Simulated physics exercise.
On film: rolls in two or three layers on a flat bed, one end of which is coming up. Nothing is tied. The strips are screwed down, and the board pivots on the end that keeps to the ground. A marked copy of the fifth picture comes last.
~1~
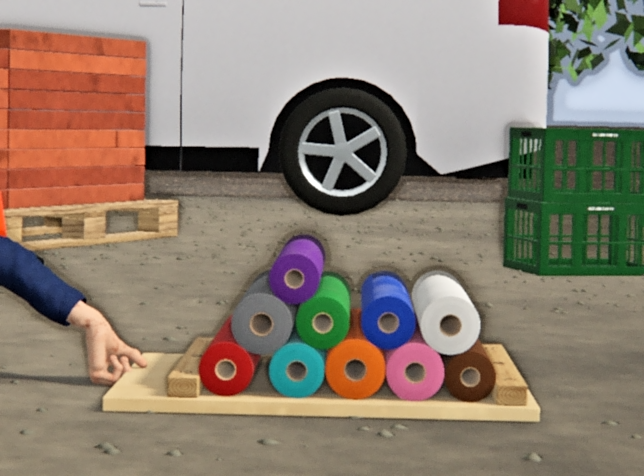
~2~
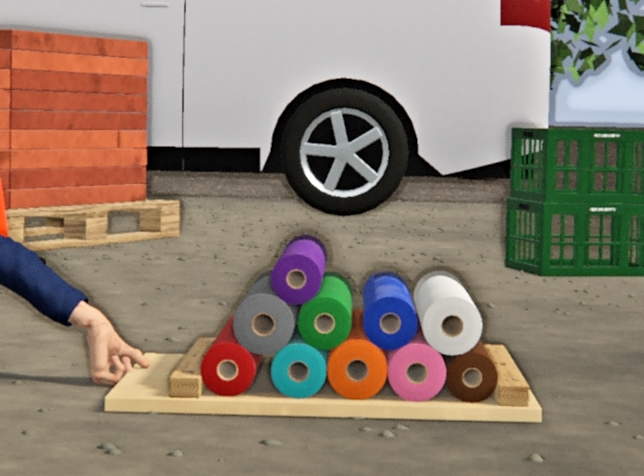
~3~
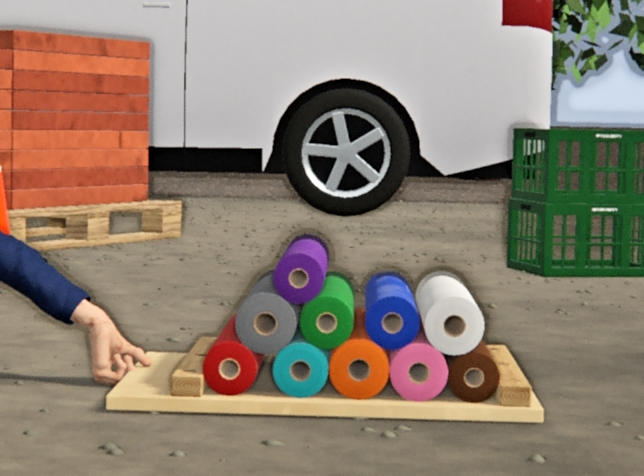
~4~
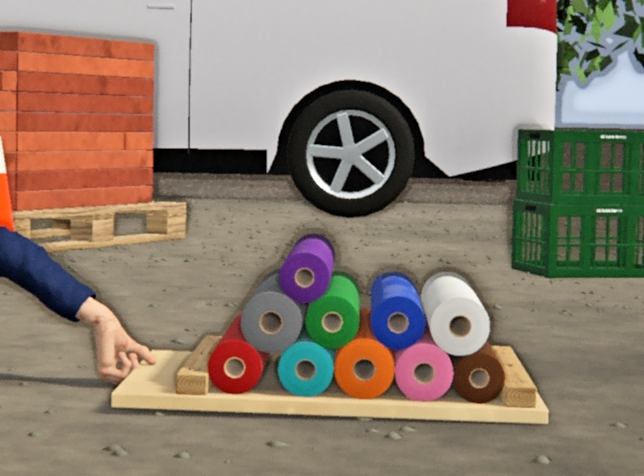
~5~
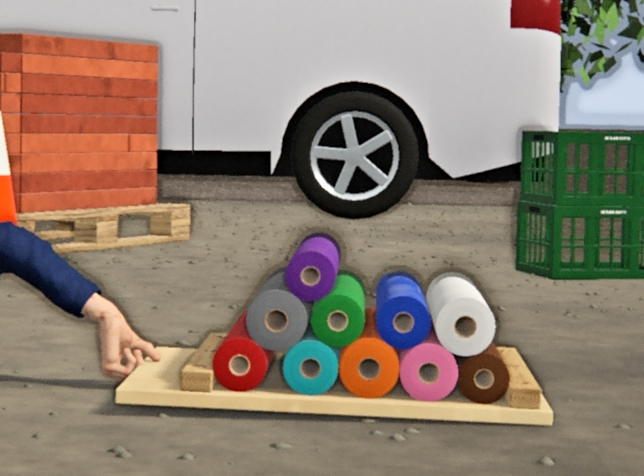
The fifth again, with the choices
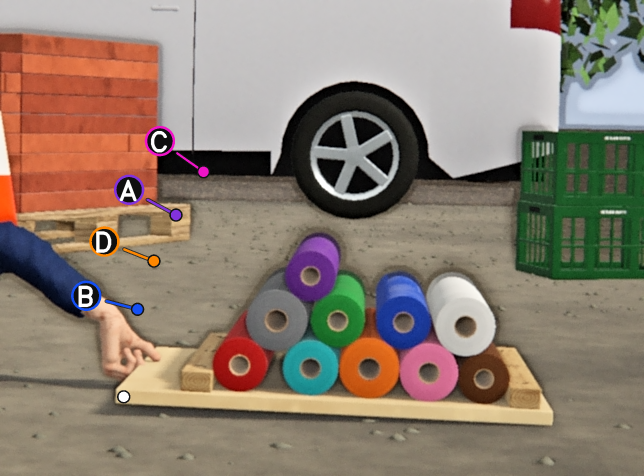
The clip shows a hand at the left end of a board stacked with colourful rolls, near a parked white vehicle. The hand raises that end very slightly while the rolls stay stacked and the whole view shifts a little.
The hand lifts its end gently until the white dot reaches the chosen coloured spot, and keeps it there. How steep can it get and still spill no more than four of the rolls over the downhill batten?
The last mark within the limit is A.
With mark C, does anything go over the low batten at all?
Yes, at C.
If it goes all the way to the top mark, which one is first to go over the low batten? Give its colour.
First is the white one.
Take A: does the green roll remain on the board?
Yes, with A.
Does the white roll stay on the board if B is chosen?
The white roll: Yes.
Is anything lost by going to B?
No.
On the copy, A at (176, 215); B at (138, 309); C at (204, 172); D at (154, 261); the white dot at (124, 397).
On A. First, board at 16°.
Then, board at 27°.
Finally, board at 27°, one over the low batten (white).
By contrast, B none over the low batten; C five over the low batten; D none over the low batten.
